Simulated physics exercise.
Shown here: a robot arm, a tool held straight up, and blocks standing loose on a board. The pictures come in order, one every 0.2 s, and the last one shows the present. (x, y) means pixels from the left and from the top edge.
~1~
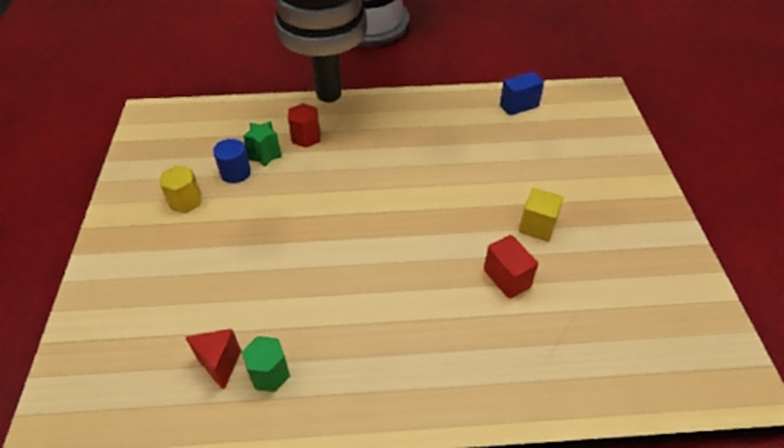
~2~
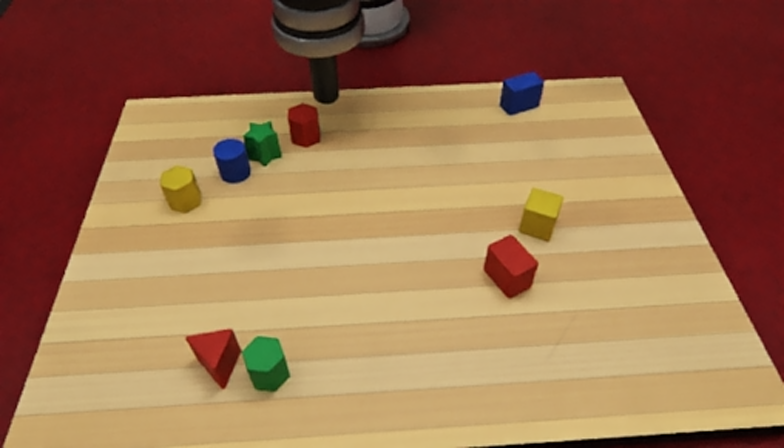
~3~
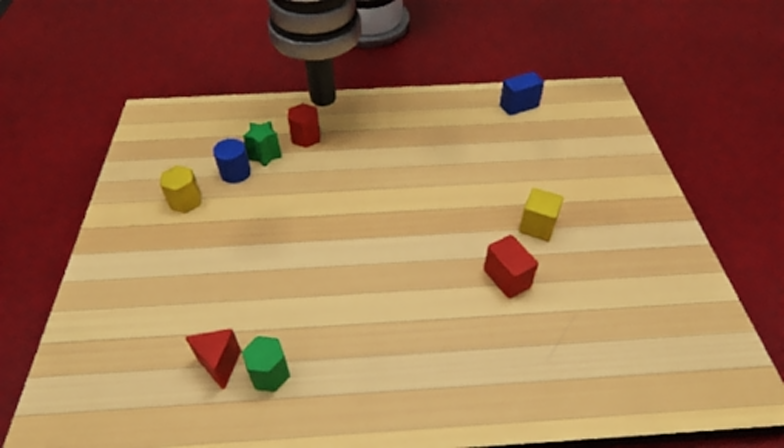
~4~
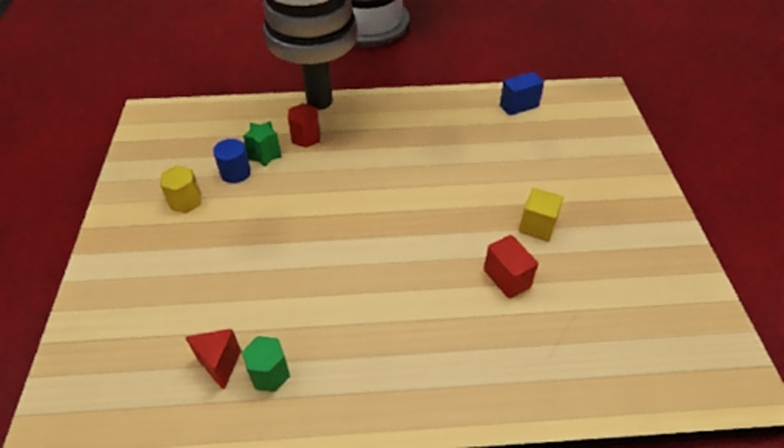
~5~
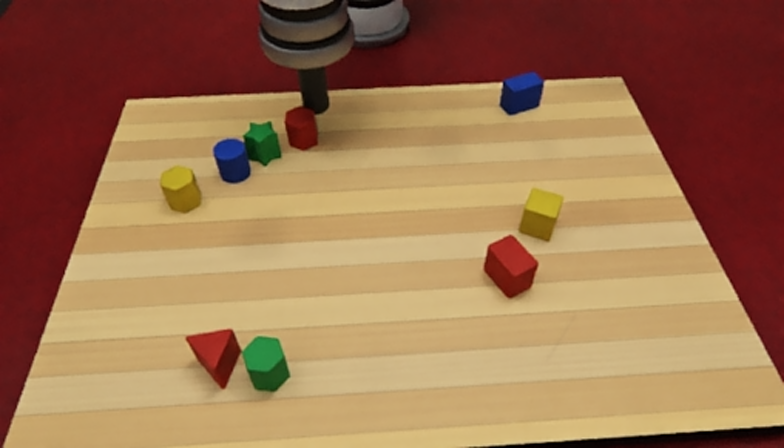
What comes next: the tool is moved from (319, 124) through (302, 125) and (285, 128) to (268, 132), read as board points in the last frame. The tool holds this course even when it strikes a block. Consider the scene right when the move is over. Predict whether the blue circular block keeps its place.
Not moved.
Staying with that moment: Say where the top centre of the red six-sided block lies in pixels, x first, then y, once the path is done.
Final place: (282, 120).
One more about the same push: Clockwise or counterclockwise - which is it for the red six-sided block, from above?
Its spin: Anticlockwise.
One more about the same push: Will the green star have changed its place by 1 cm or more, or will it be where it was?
That block stays in place.
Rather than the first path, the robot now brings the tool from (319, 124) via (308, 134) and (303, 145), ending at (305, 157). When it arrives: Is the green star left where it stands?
No, that is not how it ends up.
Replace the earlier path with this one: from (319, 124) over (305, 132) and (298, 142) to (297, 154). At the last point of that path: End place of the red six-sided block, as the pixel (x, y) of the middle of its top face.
The middle of its top is at (278, 147).
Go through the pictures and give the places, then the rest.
The first picture shows tip of the tool (329, 96), middles of tops, blue circular block (229, 148), green star (260, 131), red six-sided block (302, 113).
The second picture shows tool (327, 97), nothing pushed.
The third picture shows tool (324, 100), nothing pushed.
The fourth picture shows tool (320, 103), nothing pushed.
The fifth picture shows tool (316, 108), blue circular block (229, 148), green star (260, 131), red six-sided block (300, 116).
The first path, step by step. Halfway along, tool (289, 110); red six-sided block (288, 120), turned 40° anticlockwise.
At the end, tool (264, 115); blue circular block unmoved; green star unmoved; red six-sided block (282, 120), turned 65° anticlockwise.
